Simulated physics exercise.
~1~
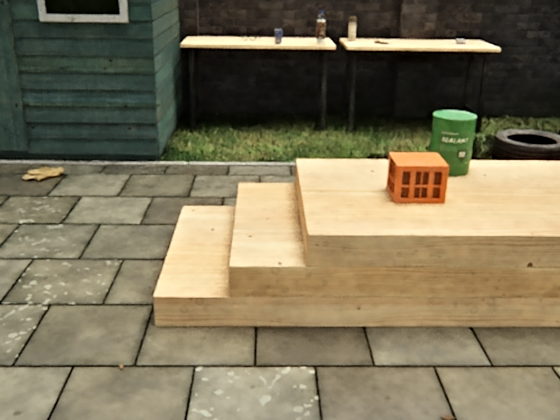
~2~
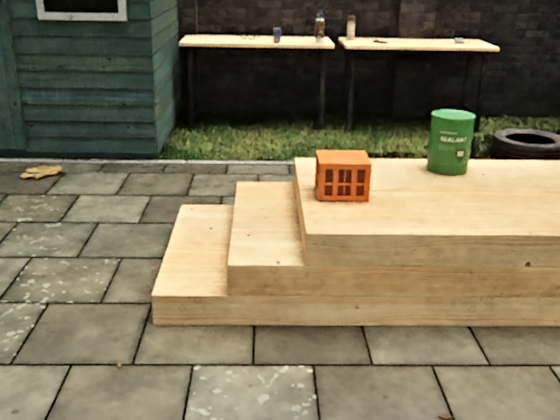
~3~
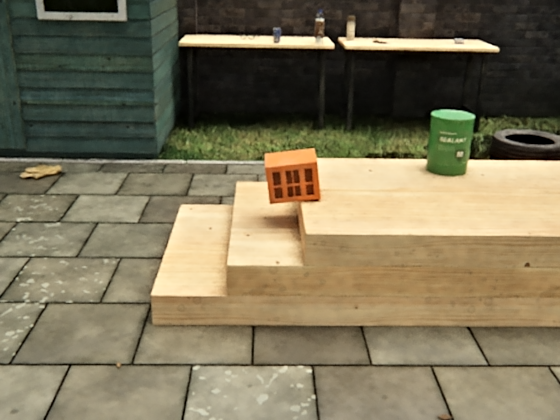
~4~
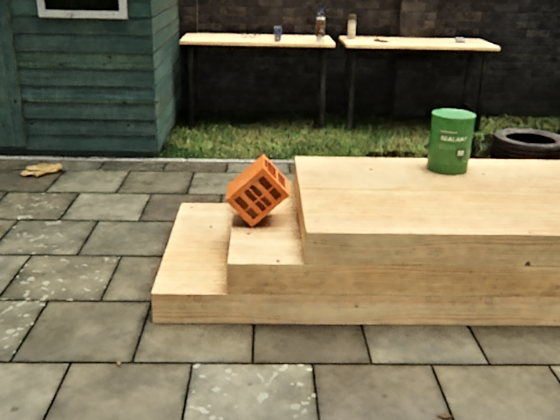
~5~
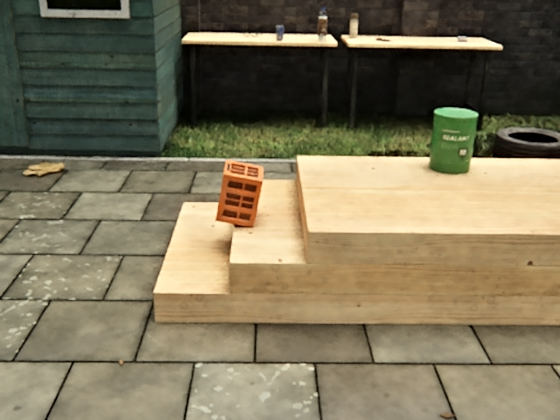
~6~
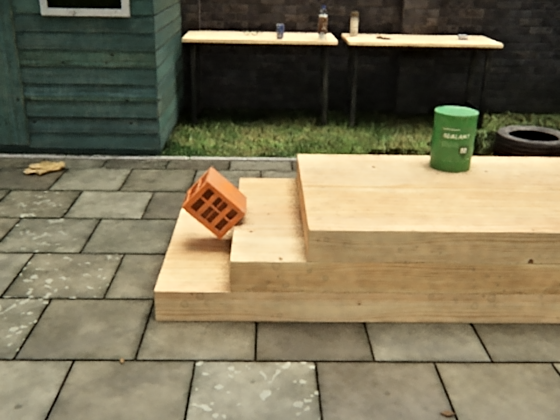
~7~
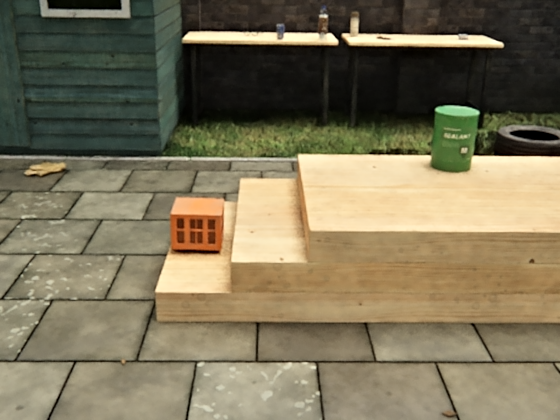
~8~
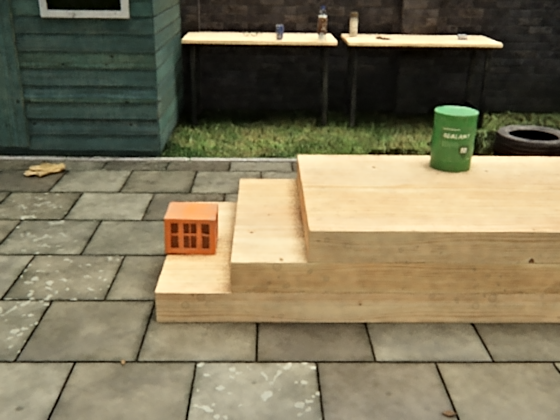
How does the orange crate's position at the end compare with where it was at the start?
At the start the orange crate is on top of the wooden platform beside the green pail. At the end it sits farther left and lower down, on the lowest step.
